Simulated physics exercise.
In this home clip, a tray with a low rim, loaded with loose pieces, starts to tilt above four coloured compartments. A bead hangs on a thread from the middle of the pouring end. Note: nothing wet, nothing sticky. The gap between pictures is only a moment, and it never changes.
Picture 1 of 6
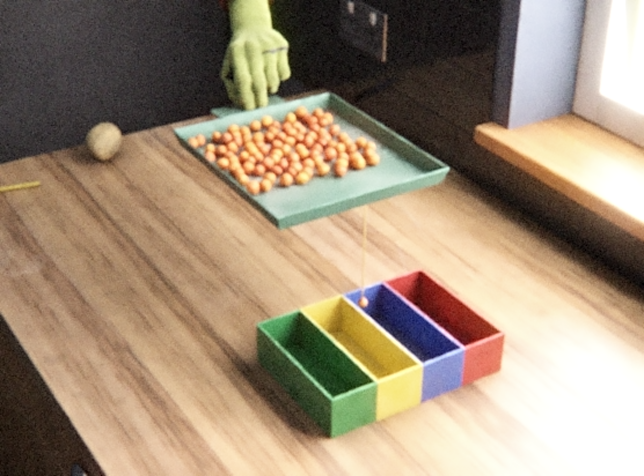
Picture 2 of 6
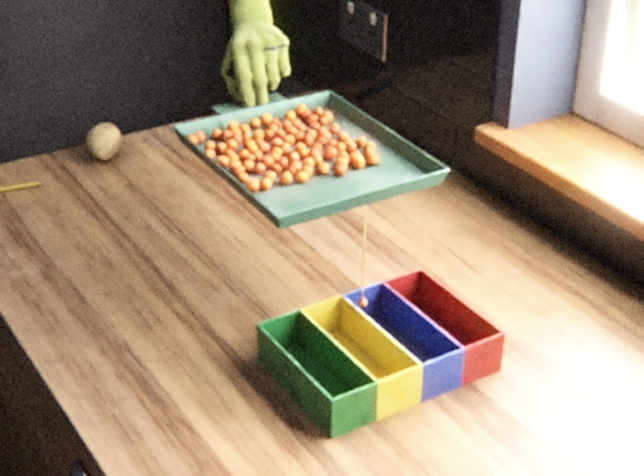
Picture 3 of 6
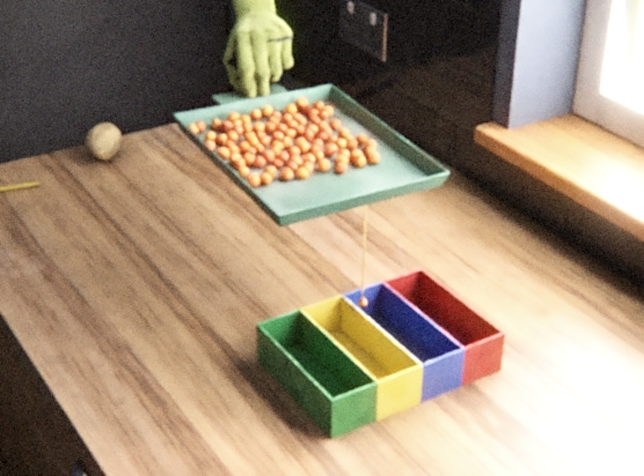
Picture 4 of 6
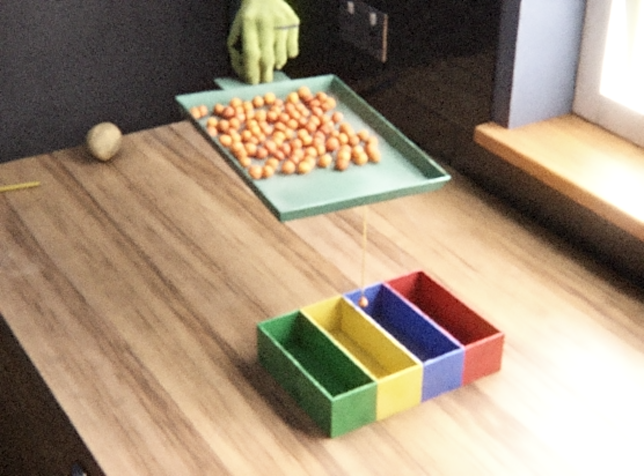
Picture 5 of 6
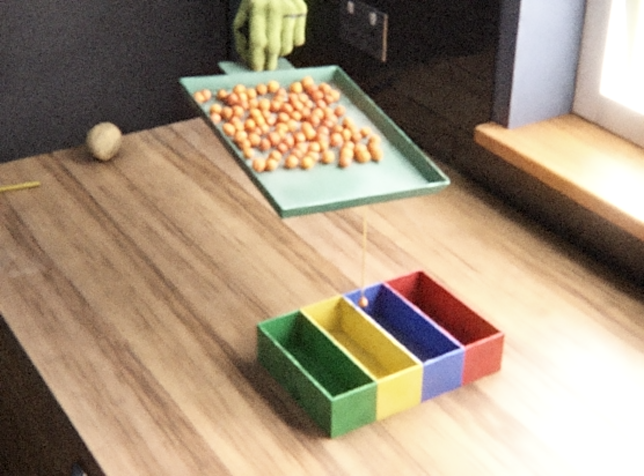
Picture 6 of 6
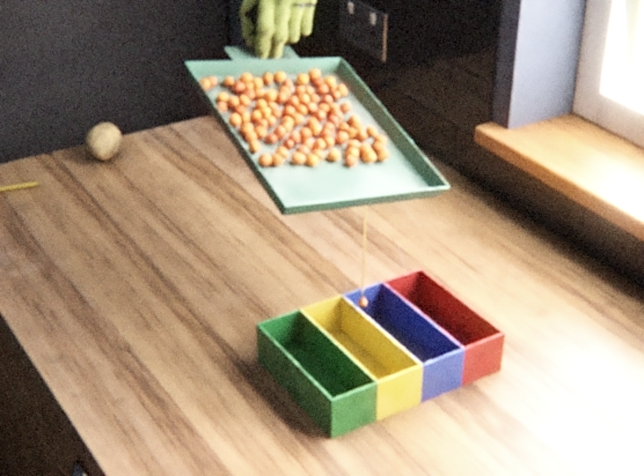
A green hand raises the back of a tray of orange pieces, tilting it above coloured compartments.
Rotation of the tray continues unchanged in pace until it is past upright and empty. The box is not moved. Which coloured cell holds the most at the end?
The red cell holds the most.
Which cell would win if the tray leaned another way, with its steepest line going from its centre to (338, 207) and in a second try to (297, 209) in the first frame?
Case 1 - the green one. Case 2 - the cell in green.
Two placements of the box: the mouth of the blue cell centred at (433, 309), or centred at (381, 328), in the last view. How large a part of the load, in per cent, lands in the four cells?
Roughly 100 % and then 40 %.
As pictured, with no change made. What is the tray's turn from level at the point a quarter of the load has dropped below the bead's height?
The angle is around 70°.
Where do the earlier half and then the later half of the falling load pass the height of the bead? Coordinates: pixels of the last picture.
Roughly at (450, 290) first, and then at (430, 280).
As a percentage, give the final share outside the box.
I'd put it close to 20 per cent.
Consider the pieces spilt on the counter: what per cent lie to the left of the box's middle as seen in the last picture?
Close to 0 per cent.
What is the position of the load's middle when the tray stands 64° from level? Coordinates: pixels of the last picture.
Somewhere near pixel (415, 194).
Soon after the last picture, tray tipped steeply; about two thirds on the tray; a small part in the red cell; a stray few in the blue cell; about a quarter falling or outside the box.
A little later, tray tipped past a quarter turn; a small part on the tray; about half in the red cell; a small part in the blue cell; about a quarter falling or outside the box.
Later still, tray tipped past a quarter turn; about two thirds in the red cell; a small part in the blue cell; about a quarter falling or outside the box.
At rest, tray tipped past a quarter turn; about two thirds in the red cell; a small part in the blue cell; none in the green cell; none in the yellow cell; about a quarter outside the box.
